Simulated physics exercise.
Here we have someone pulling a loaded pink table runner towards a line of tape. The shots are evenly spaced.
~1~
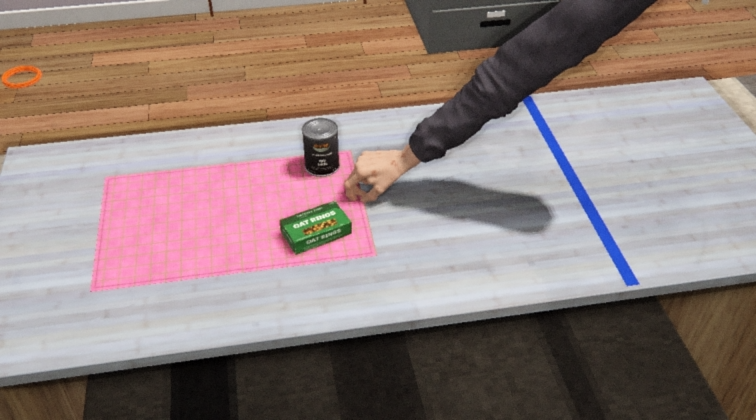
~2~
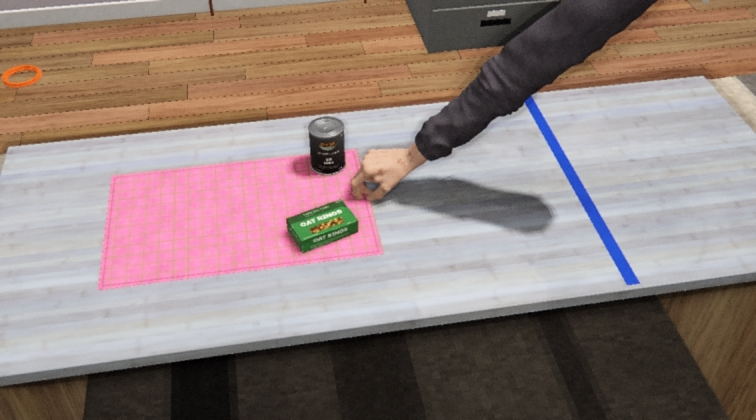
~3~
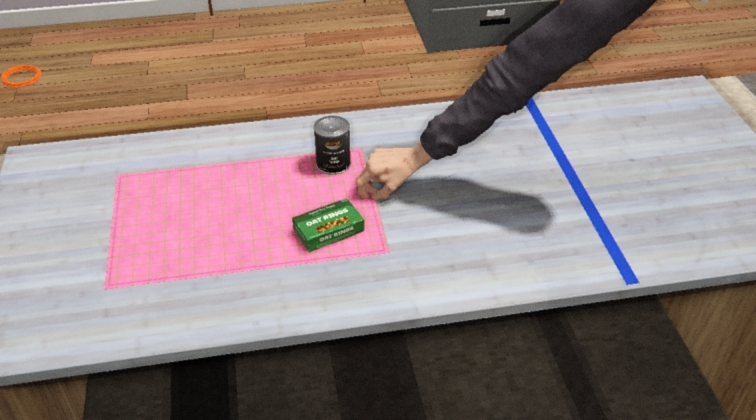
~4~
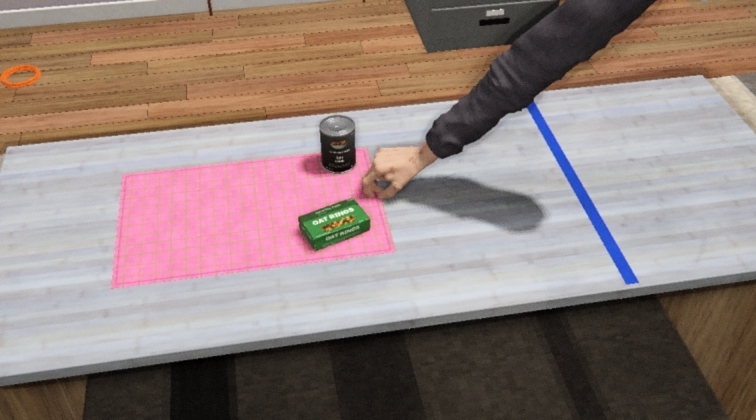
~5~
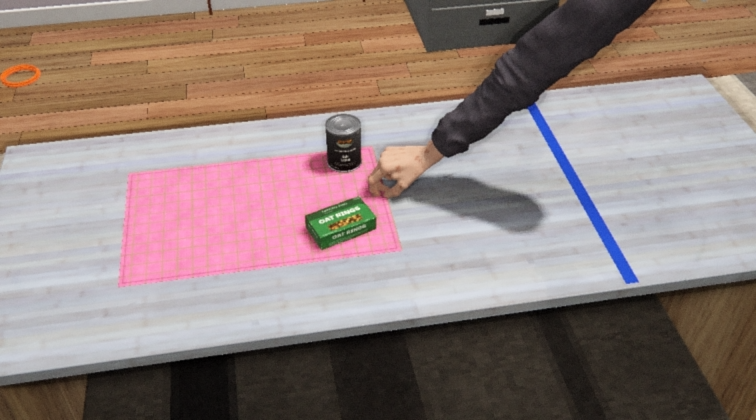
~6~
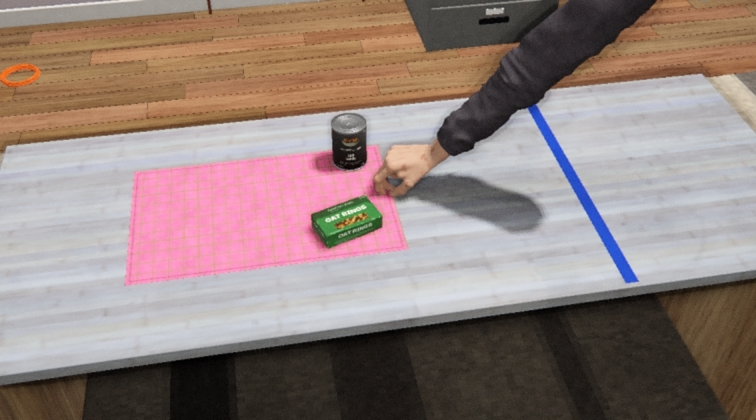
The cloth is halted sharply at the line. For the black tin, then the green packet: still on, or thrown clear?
The black tin keeps its seat, the green packet stays on the cloth.
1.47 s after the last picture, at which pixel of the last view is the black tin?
Near (516, 124).
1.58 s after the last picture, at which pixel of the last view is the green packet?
By then it is at (535, 198).
Then, 1.47 s after the last picture, hem at the tape; black tin on the cloth near (516, 124); green packet on the cloth near (528, 199).
Then, 1.58 s after the last picture, hem at the tape; black tin on the cloth near (522, 123); green packet on the cloth near (535, 198).
At rest, hem at the tape; black tin on the cloth near (522, 123); green packet on the cloth near (535, 198). The black tin stays on the cloth and the green packet remains aboard.
